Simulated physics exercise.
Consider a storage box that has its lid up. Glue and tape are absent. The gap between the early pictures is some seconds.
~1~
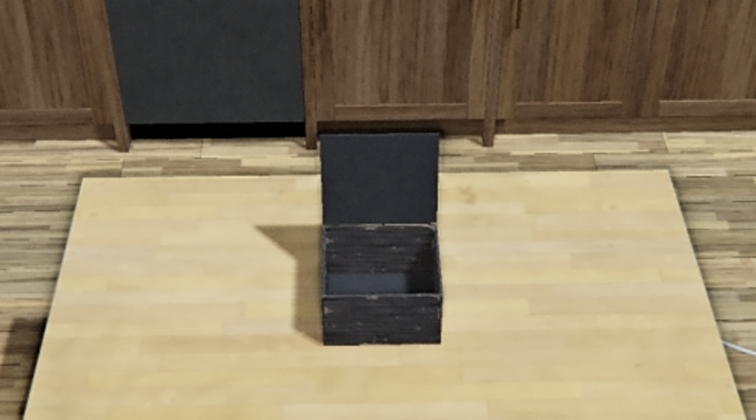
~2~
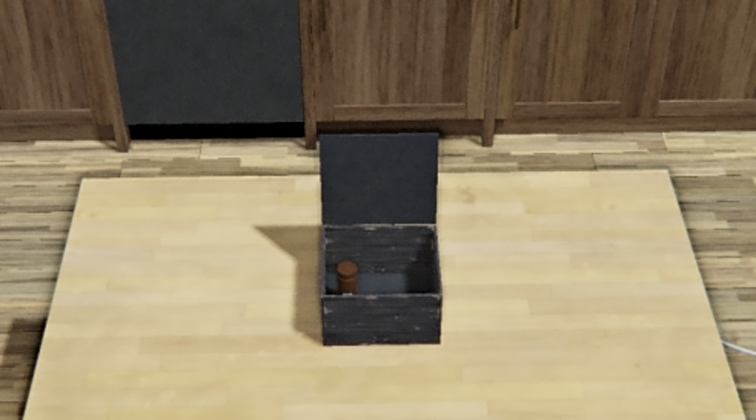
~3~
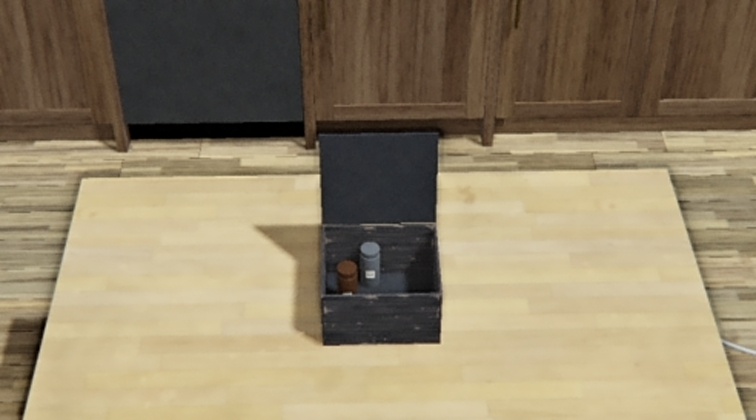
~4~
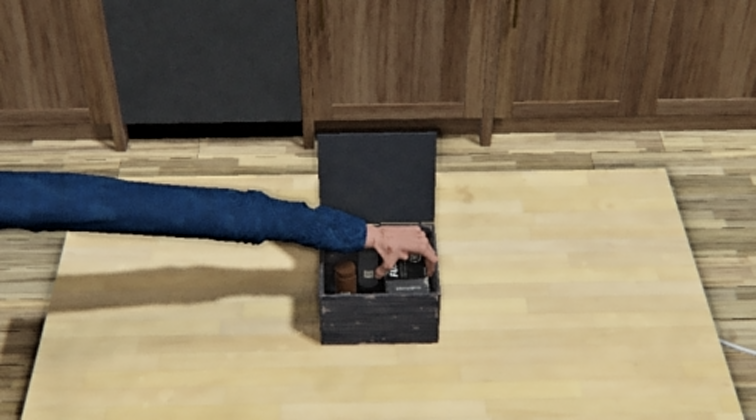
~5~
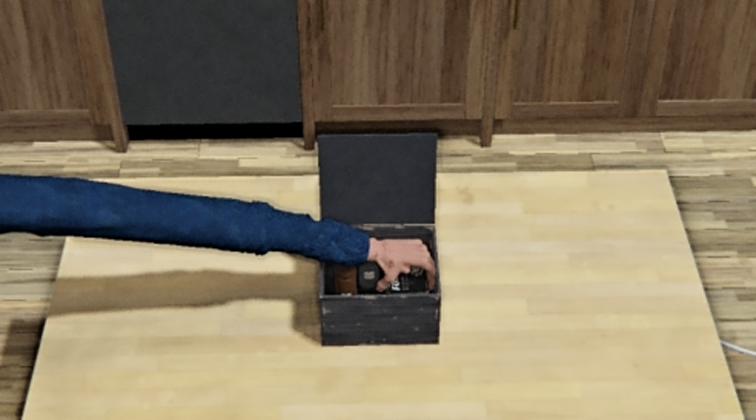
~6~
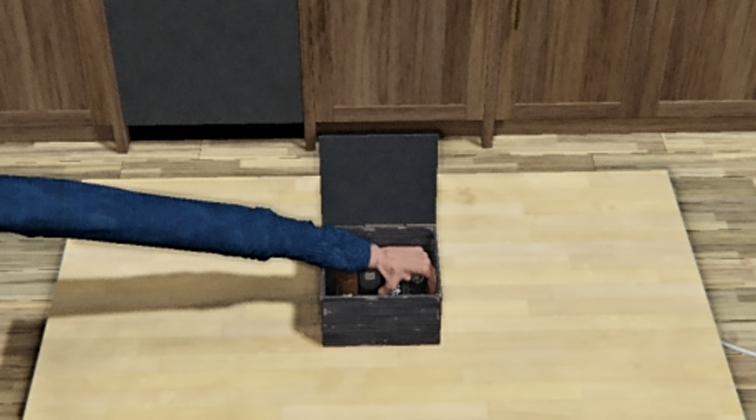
On a pale wooden surface, an open dark box stood empty, then held a brown container and next a grey shaker, before a blue-sleeved arm reached in from the left and lowered another item inside.
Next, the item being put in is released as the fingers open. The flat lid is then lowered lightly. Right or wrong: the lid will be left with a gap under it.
Wrong, it closes.
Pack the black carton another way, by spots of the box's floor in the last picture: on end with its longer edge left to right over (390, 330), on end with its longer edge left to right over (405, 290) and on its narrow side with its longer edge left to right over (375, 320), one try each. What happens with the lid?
In the first case it stays ajar; in the second case it stays ajar; in the third case it shuts flat.
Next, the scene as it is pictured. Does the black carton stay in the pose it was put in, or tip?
Once everything settles, it keeps its original angle.
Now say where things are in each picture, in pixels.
In the first picture, the last thing is not in view yet.
In the second picture, the last thing is not in view yet.
In the third picture, the last thing is not in view yet; grey shaker (370, 265).
The fourth picture shows coming down; grey shaker (368, 265).
The fifth picture shows coming down; grey shaker (369, 266).
The sixth picture shows put in, still held.
Then, 1.30 s past the last view, lid 78° above the rim.
Then, 1.70 s past the last view, lid 51° above the rim.
Then, 2.10 s past the last view, lid 16° above the rim.
Finally, lid shut; all 3 still in place. Final places as the last picture's camera would see them, black carton near (408, 296).
